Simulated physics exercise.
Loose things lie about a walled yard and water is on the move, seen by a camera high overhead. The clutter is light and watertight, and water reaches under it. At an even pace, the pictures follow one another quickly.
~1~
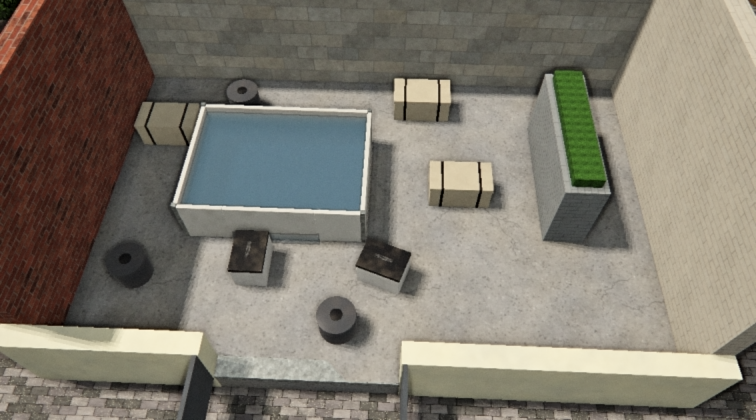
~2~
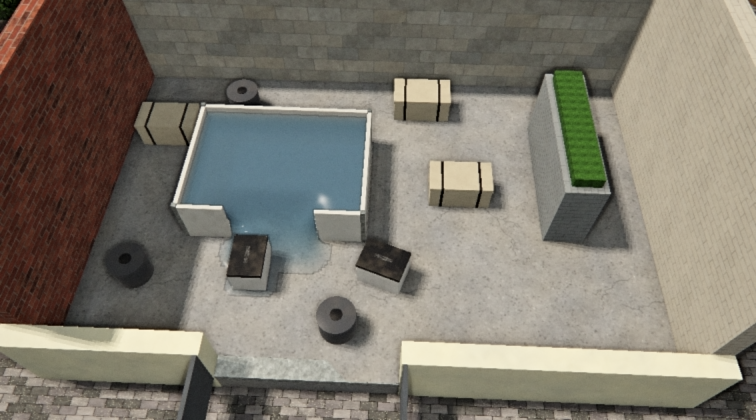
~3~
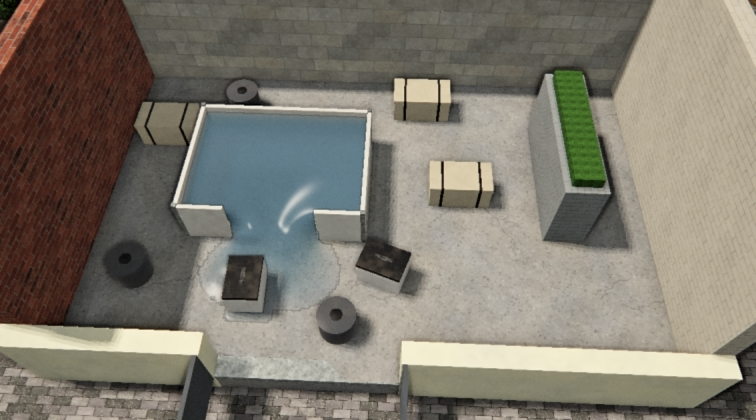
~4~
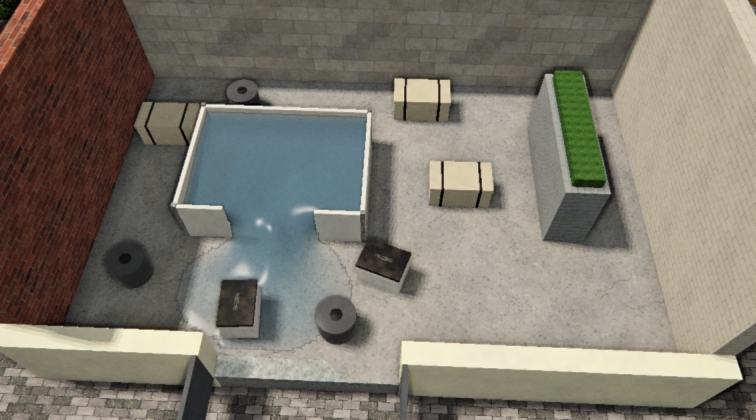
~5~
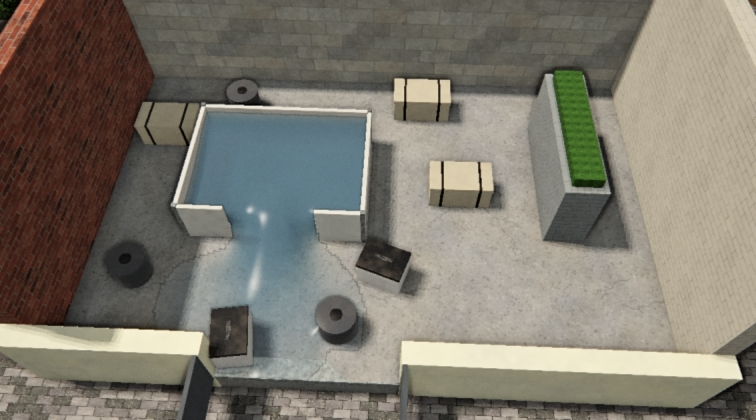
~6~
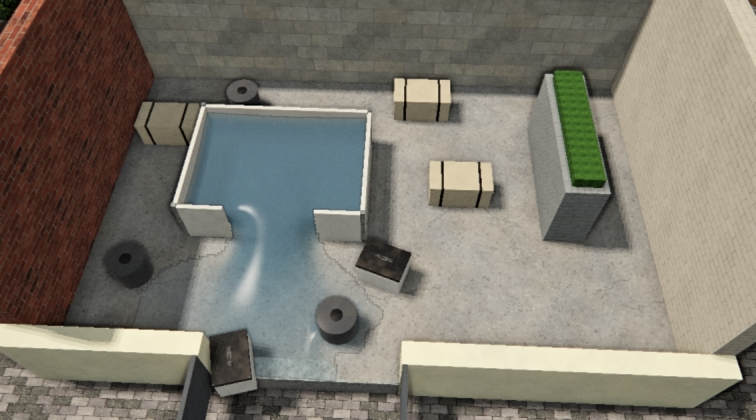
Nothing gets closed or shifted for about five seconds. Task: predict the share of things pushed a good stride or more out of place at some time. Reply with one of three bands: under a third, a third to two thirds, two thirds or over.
A third to two thirds.
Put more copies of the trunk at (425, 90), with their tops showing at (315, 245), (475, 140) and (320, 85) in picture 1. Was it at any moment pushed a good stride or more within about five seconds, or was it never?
Listed in sequence, the answers are displaced a stride, remains nearby and remains nearby.
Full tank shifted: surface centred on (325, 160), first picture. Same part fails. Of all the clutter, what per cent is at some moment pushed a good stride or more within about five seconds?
Some 20 per cent.
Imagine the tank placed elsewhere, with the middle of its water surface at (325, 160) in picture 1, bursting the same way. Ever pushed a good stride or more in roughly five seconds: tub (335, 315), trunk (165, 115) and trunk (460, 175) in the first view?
Well, in order they come out as moved that far, stayed within it and stayed within it.
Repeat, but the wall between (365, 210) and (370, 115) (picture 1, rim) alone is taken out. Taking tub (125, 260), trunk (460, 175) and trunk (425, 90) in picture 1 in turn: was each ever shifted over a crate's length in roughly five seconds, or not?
Here is how they go, in order: Fails to go that far, dislodged that far, and dislodged that far.
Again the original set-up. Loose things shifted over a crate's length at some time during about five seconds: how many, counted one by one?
The count is 3.
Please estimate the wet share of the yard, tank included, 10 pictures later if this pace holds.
Something like 35 in a hundred.
A moment on, 1 of 8 are well off their spots; 0 afloat.
Next, 2 of 8 are well off their spots; 0 afloat.
Later, 2 of 8 are well off their spots; 0 afloat.
In the end, 3 of 8 are well off their spots, and 3 have been at some point; 1 afloat.
